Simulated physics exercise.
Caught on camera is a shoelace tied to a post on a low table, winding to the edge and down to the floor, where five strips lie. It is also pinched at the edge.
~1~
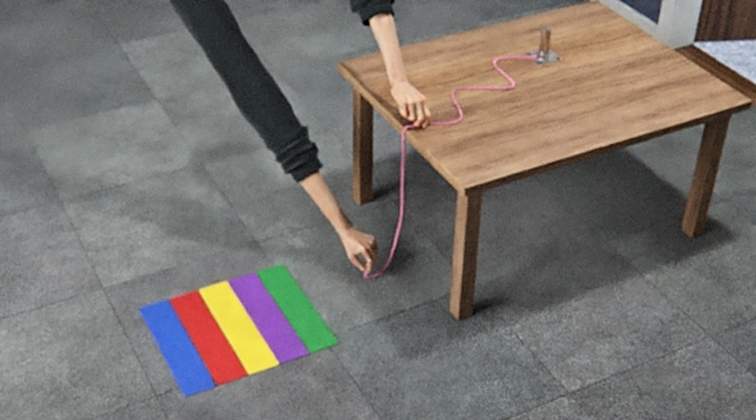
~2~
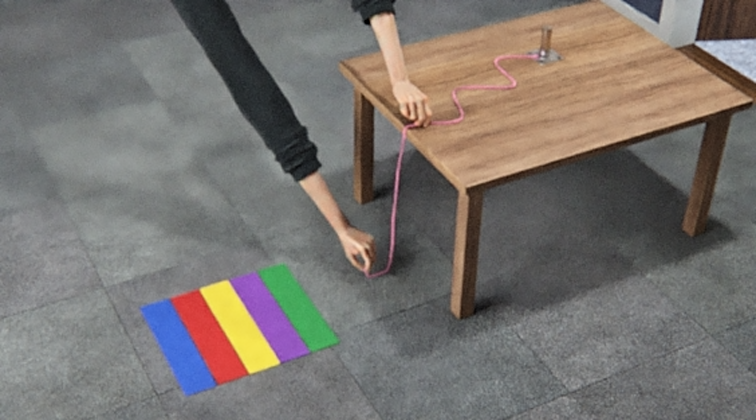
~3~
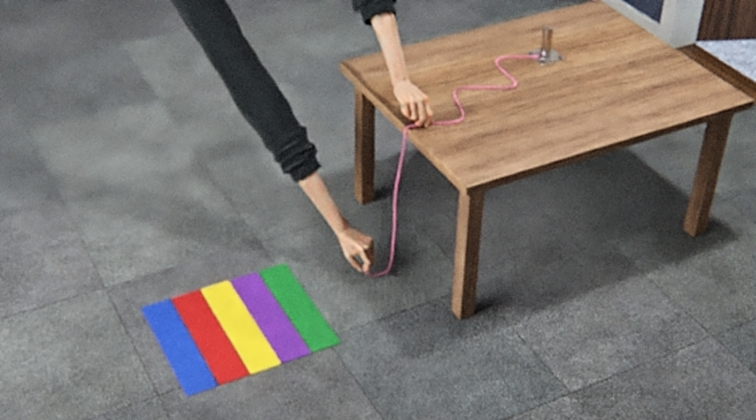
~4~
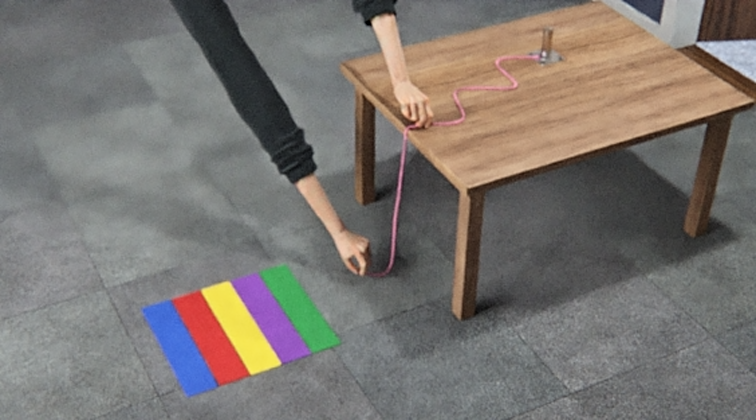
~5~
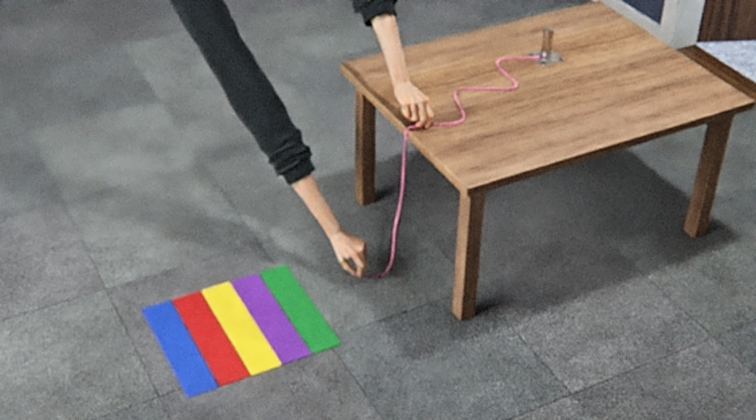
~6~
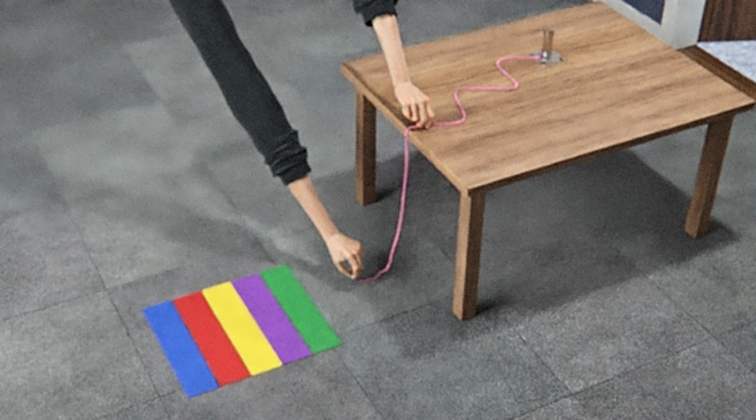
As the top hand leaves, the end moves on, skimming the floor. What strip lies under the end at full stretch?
The blue one.
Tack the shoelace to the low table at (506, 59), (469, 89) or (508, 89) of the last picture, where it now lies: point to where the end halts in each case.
They end up at (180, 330), (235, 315) and (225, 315).
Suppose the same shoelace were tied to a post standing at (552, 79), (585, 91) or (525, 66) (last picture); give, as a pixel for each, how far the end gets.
Try by try, around (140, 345), (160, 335) and (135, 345).
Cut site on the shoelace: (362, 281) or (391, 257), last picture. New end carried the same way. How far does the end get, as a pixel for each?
Case by case: Roughly (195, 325), then roughly (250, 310).
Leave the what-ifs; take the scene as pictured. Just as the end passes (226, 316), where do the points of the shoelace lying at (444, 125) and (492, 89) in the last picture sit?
Mark one about (387, 164), mark two about (450, 98).
A little later, end near (226, 316); over yellow.
Next, end near (192, 327); over red.
When it is tight, end near (172, 334); over blue. The end stops over the blue strip.
